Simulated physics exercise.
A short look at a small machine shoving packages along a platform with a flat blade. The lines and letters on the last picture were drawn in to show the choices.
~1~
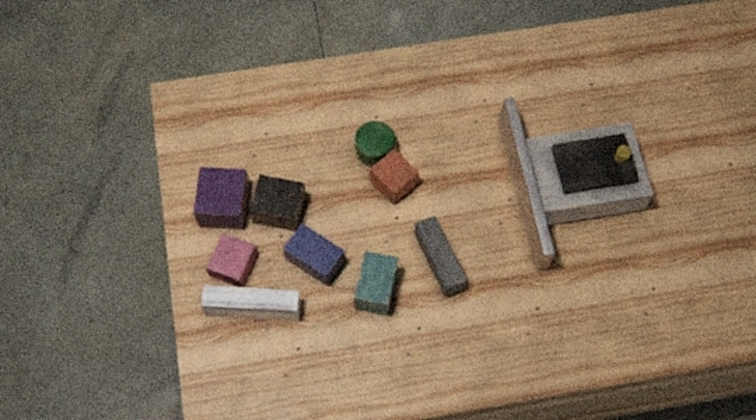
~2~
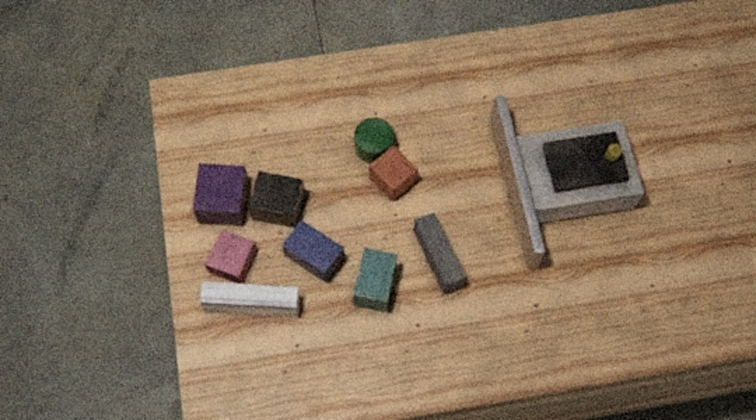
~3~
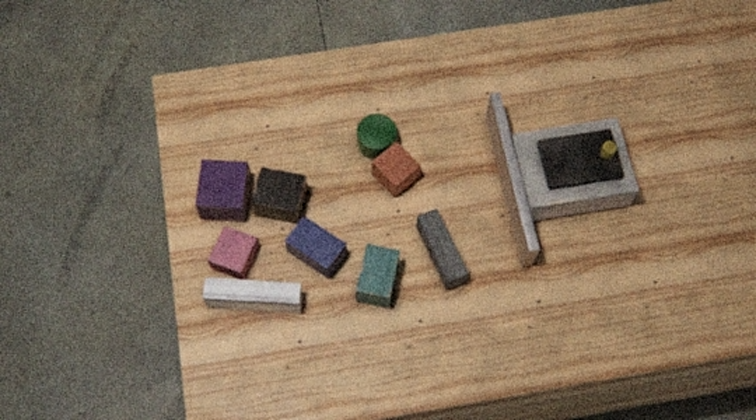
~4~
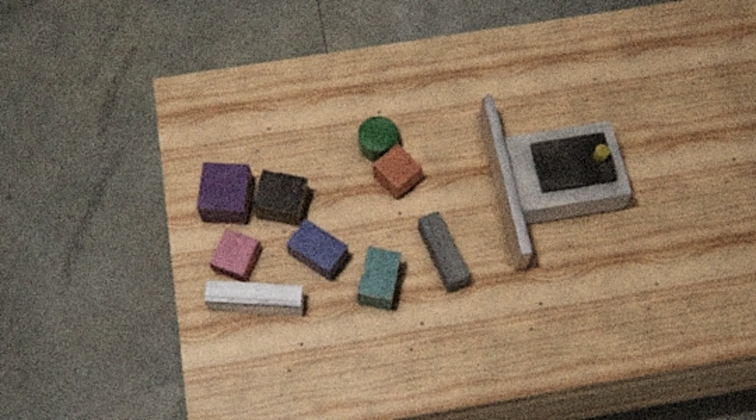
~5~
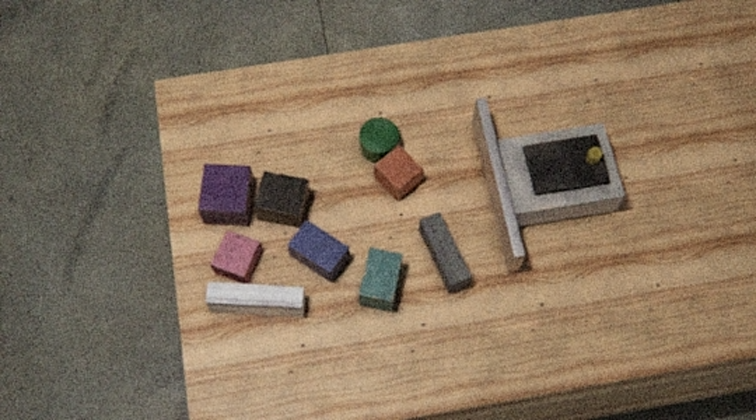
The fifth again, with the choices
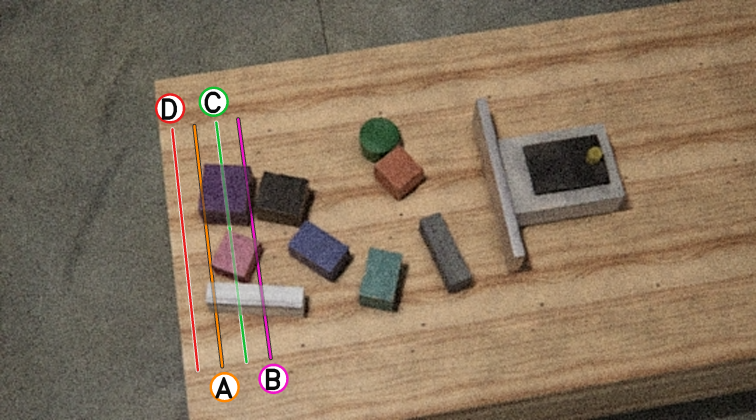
The clip opens on a wooden platform where small coloured blocks sit scattered to the left of a grey machine with a long flat blade. The machine slides slowly a short way left, narrowing the gap to the blocks, which stay in place, untouched by the blade.
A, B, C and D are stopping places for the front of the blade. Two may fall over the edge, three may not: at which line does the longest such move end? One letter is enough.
As far as mark B.
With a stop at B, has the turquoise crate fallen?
No.
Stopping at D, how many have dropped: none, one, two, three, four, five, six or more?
In all, six or more.
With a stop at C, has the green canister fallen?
No.
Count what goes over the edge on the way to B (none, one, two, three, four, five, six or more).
Two.
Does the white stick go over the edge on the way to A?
Yes.
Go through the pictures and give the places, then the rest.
The first picture shows orange crate (394, 177); pink crate (233, 261); turquoise crate (376, 283).
The second picture shows robot (580, 162); purple crate (222, 195).
The third picture shows robot (574, 159); blue crate (316, 247).
The fourth picture shows robot (567, 162); white stick (255, 298).
The fifth picture shows robot (561, 165); orange crate (399, 173); pink crate (237, 258); turquoise crate (381, 280).
On the marked copy, A at (208, 240); B at (254, 233); C at (231, 236); D at (184, 244).
With B. Early on, robot (475, 179); green canister (373, 141); turquoise crate (377, 281).
Further on, robot (386, 193); purple crate (211, 200); white stick (227, 305).
At the end, robot (317, 204); purple crate over the edge; white stick over the edge; two fallen.
As for the rest, A drops six; C drops three; D drops nine.
